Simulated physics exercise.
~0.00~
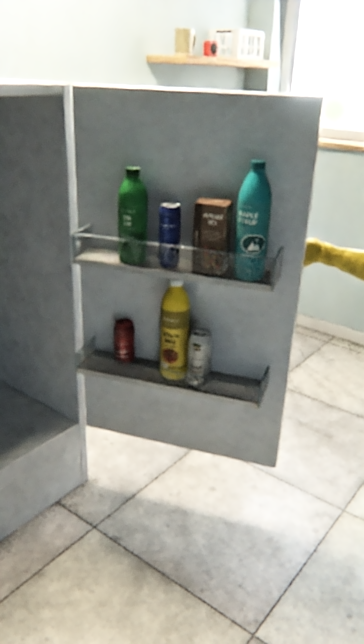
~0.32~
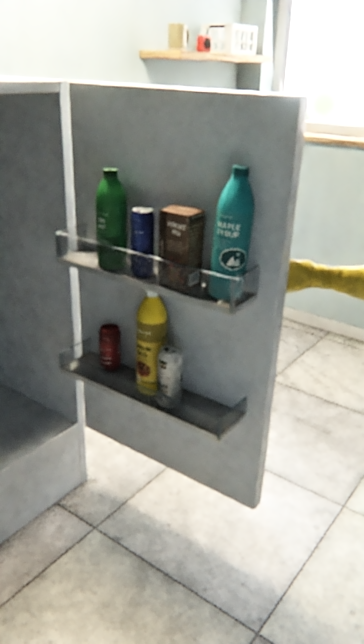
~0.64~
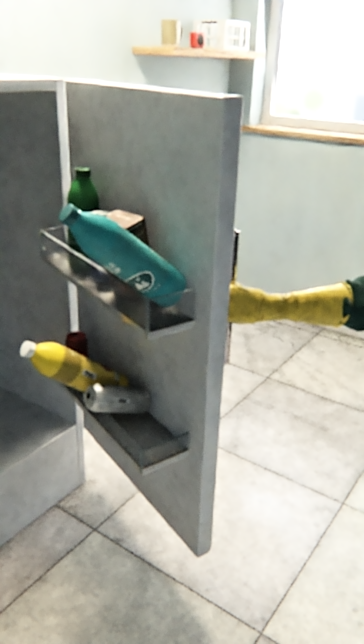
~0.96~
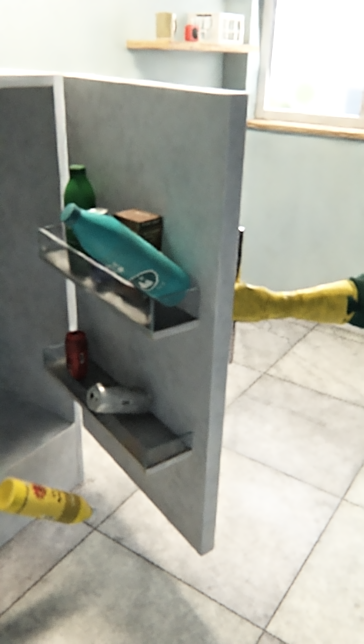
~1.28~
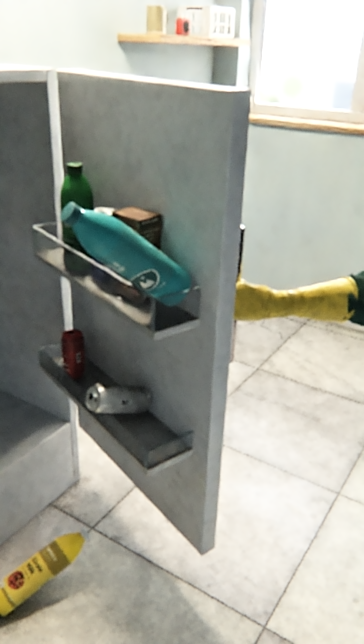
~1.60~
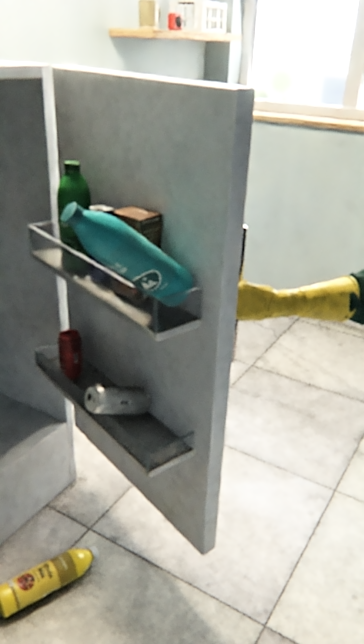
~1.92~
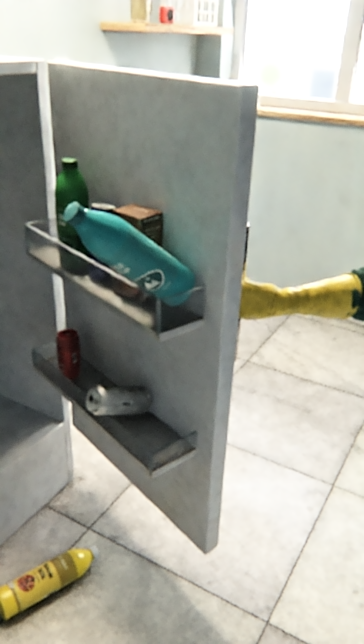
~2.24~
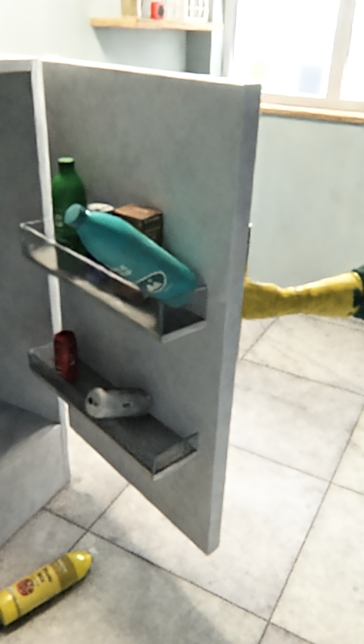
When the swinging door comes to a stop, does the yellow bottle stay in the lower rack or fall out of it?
It falls out. The yellow bottle tips over the front of the lower rack, drops and ends up lying on the tiled floor.
